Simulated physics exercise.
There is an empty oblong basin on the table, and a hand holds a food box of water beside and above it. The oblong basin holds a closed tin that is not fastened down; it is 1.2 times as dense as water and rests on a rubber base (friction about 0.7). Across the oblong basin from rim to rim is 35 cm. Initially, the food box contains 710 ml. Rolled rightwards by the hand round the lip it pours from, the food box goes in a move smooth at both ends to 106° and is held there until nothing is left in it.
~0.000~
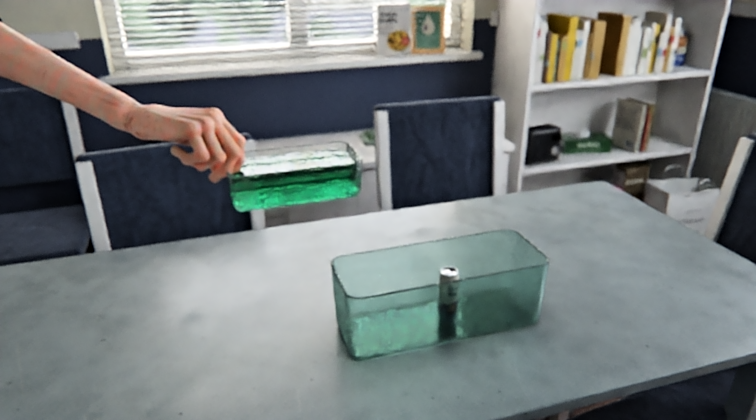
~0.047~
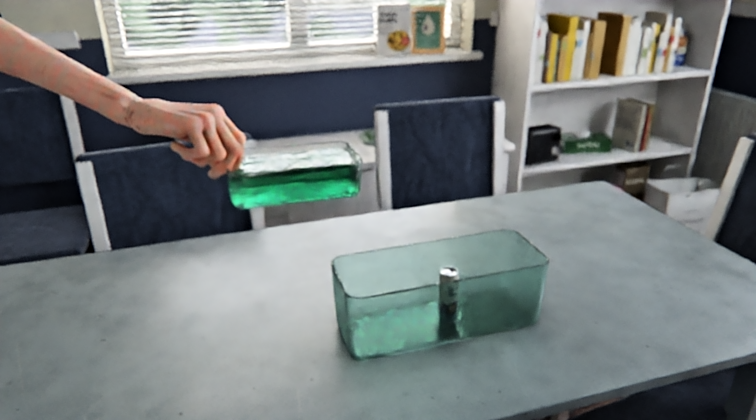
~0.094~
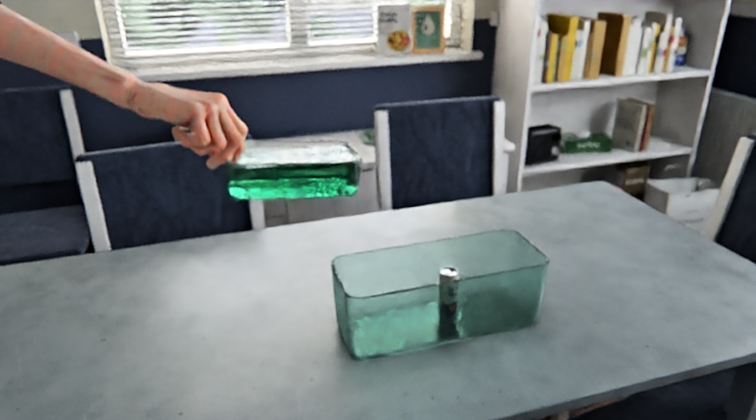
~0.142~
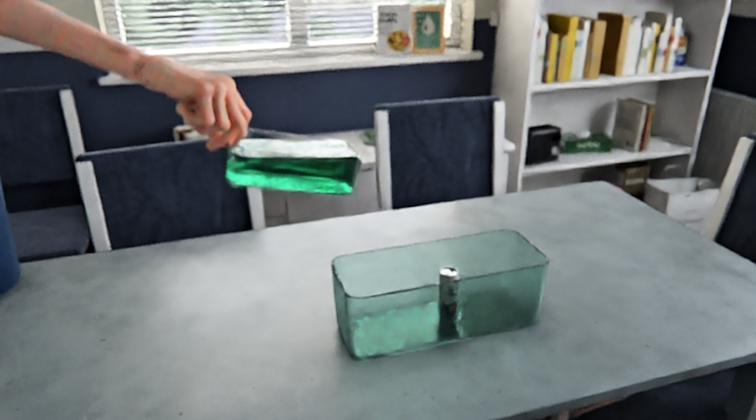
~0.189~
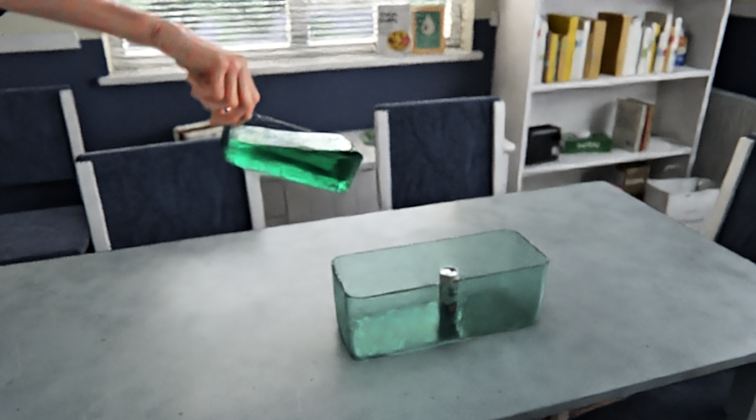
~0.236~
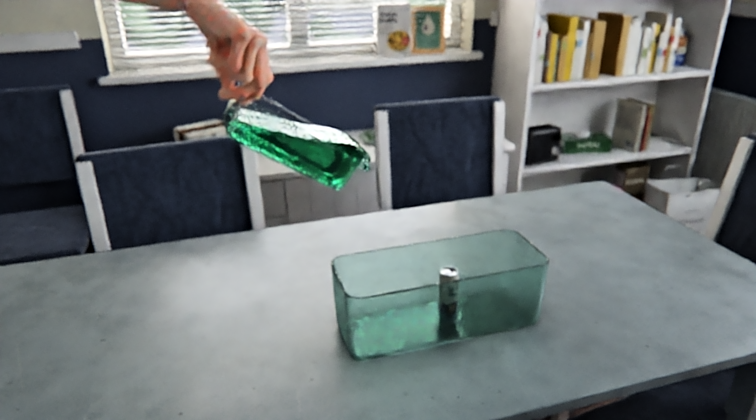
A hand held a clear box of green liquid above a table, beside a greenish oblong basin with a small can standing inside, and gradually tilted the box down to the right.
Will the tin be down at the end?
No.
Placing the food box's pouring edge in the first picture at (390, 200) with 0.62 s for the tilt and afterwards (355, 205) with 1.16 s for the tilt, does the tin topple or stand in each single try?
The tin stays vertical the first time and stays vertical the second time.
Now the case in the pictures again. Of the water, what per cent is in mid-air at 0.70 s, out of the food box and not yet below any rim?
About 10 per cent.
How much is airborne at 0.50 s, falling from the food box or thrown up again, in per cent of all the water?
80 %.
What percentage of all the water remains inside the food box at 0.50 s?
Roughly 12 per cent.
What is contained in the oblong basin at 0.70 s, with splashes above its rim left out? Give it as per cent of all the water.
76 per cent or thereabouts.
After 0.50 s the tilt is 97° and 12 per cent is still to pour; the tin stands where it began.
After 0.70 s the tilt is 106° and 1 per cent is still to pour; the tin stands where it began.
After 0.90 s the tilt is 106° and 0 per cent is still to pour; the tin stands where it began.
After 1.12 s the tilt is 106° and 0 per cent is still to pour; the tin stands where it began.
In the end the tin stands where it began.
